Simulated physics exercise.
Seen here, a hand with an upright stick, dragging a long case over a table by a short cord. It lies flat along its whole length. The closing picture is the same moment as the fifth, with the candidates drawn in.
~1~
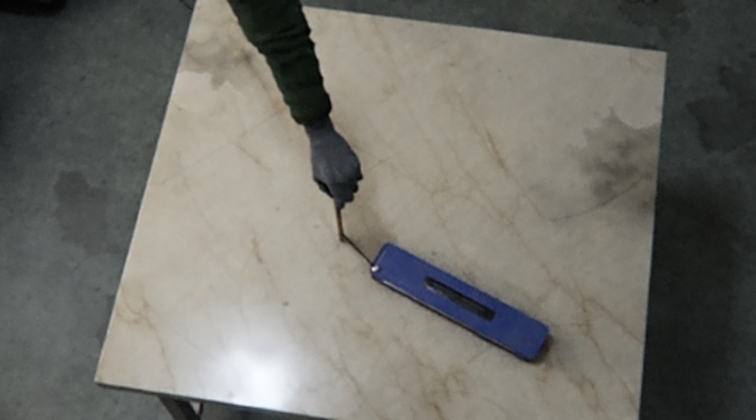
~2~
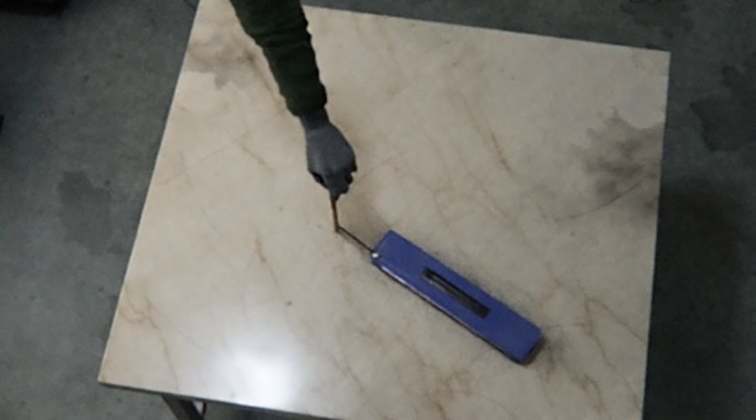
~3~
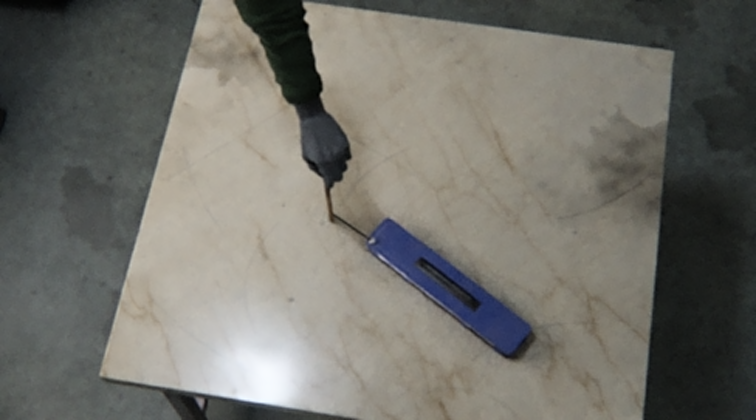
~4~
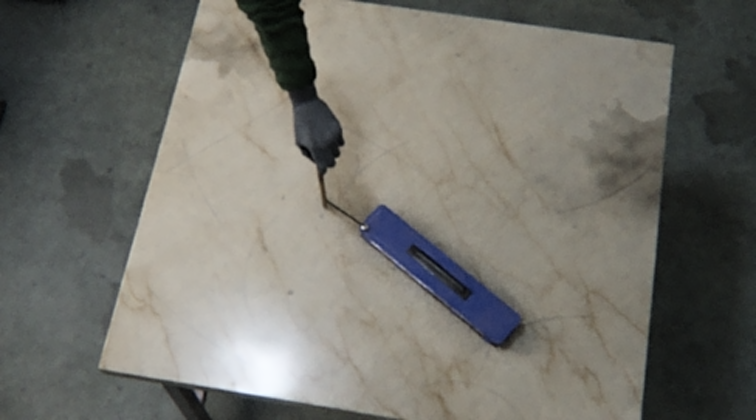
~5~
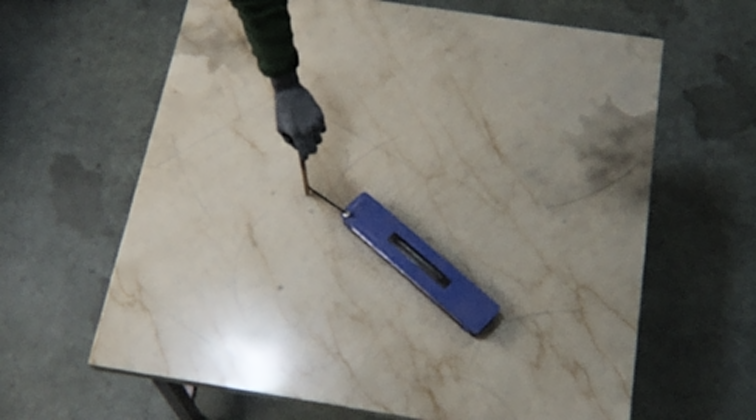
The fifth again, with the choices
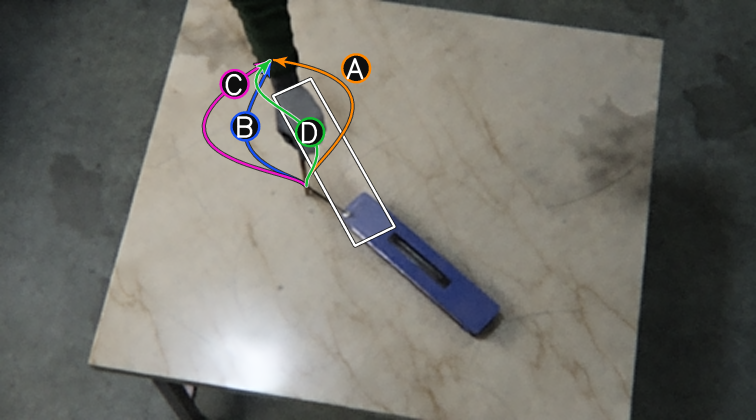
On a marbled tabletop, a gloved hand with an upright stick drags a long blue case by a short cord toward the upper left.
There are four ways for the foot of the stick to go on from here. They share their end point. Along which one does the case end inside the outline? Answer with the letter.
D.
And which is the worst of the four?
C.
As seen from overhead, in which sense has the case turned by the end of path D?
Clockwise.
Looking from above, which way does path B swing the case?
Clockwise.
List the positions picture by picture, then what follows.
In the first frame, blue case (458, 299).
In the second frame, blue case (454, 293).
In the third frame, blue case (447, 284).
In the fourth frame, blue case (439, 272).
In the fifth frame, blue case (419, 260).
On the marked copy, A from (306, 186) via (353, 104) to (274, 60); B from (306, 186) via (246, 139) to (270, 63); C from (306, 186) via (209, 142) to (268, 62); D from (306, 186) via (296, 119) to (270, 61); the outline at (332, 160).
Following D. Soon after the start, foot of the stick (310, 133), middle of the case (394, 230).
Later, foot of the stick (266, 99), middle of the case (354, 188).
In the end, foot of the stick (272, 61), middle of the case (333, 162); it lies in the outline.
As for the rest, A leaves its middle at (355, 149); B leaves its middle at (320, 168); C leaves its middle at (300, 171).
